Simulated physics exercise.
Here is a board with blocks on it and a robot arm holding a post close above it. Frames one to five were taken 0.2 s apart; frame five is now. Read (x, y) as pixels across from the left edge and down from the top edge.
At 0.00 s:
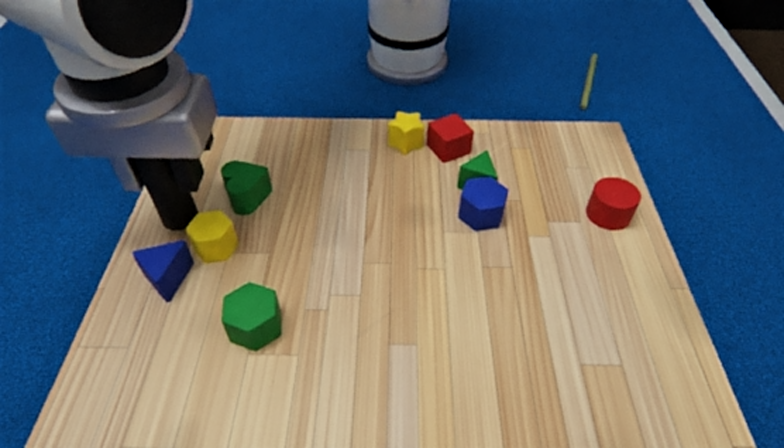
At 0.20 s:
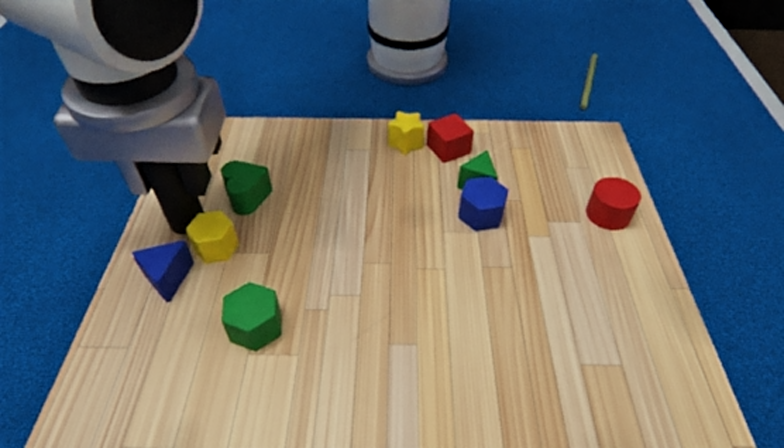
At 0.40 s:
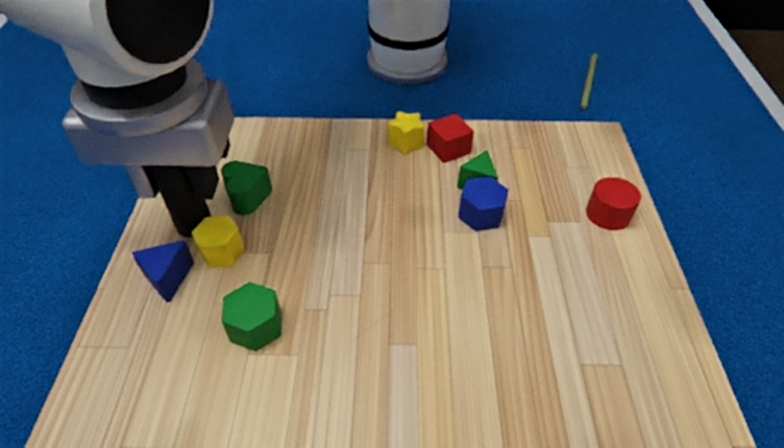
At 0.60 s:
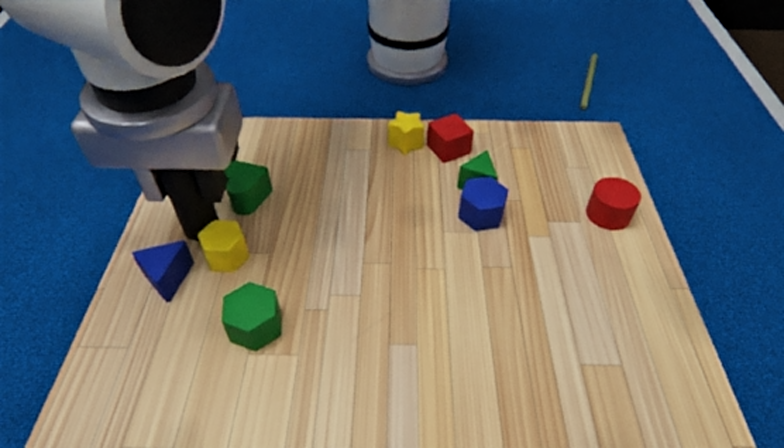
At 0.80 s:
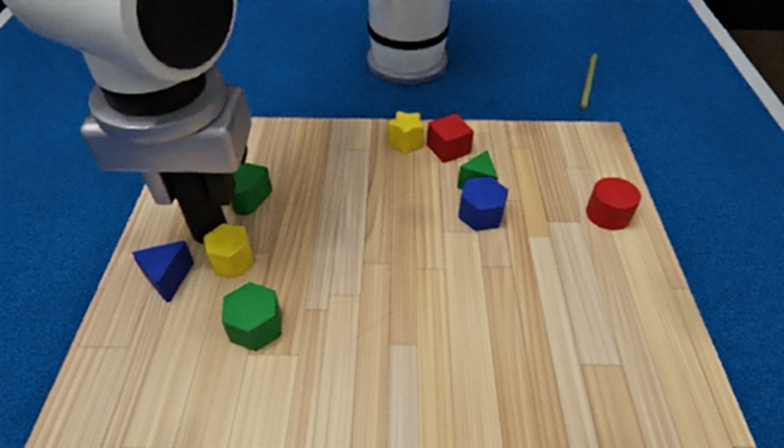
A robot arm with a black post reaches in at the upper left of a light wooden board on a blue surface, seen from above at an angle by a still camera. A yellow six-sided block sits by the post among green and blue blocks, with yellow, red, green and blue ones farther right. The post moves slightly right and toward the viewer, pushing the yellow six-sided block a short way.
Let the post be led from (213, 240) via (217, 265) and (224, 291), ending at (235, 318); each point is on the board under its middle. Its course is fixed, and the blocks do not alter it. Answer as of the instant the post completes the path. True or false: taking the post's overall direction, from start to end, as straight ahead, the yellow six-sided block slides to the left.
That statement is accurate.
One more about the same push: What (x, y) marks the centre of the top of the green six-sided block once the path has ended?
At pixel (262, 321).
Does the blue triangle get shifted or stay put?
Its place stays the same.
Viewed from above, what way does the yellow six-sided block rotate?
The block spins anticlockwise.
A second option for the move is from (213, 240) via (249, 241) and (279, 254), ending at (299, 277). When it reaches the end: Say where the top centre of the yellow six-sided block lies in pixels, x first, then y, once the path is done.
I predict (249, 264).
The first path, step by step. One third of the way, post (214, 256); yellow six-sided block (238, 262), turned 20° anticlockwise.
Two thirds of the way, post (221, 283); yellow six-sided block (257, 273), turned 30° anticlockwise; green six-sided block (255, 314), turned 25° clockwise.
At the end, post (232, 310); blue triangle not moved; yellow six-sided block (268, 277), turned 60° anticlockwise; green six-sided block (262, 321), turned 40° clockwise.
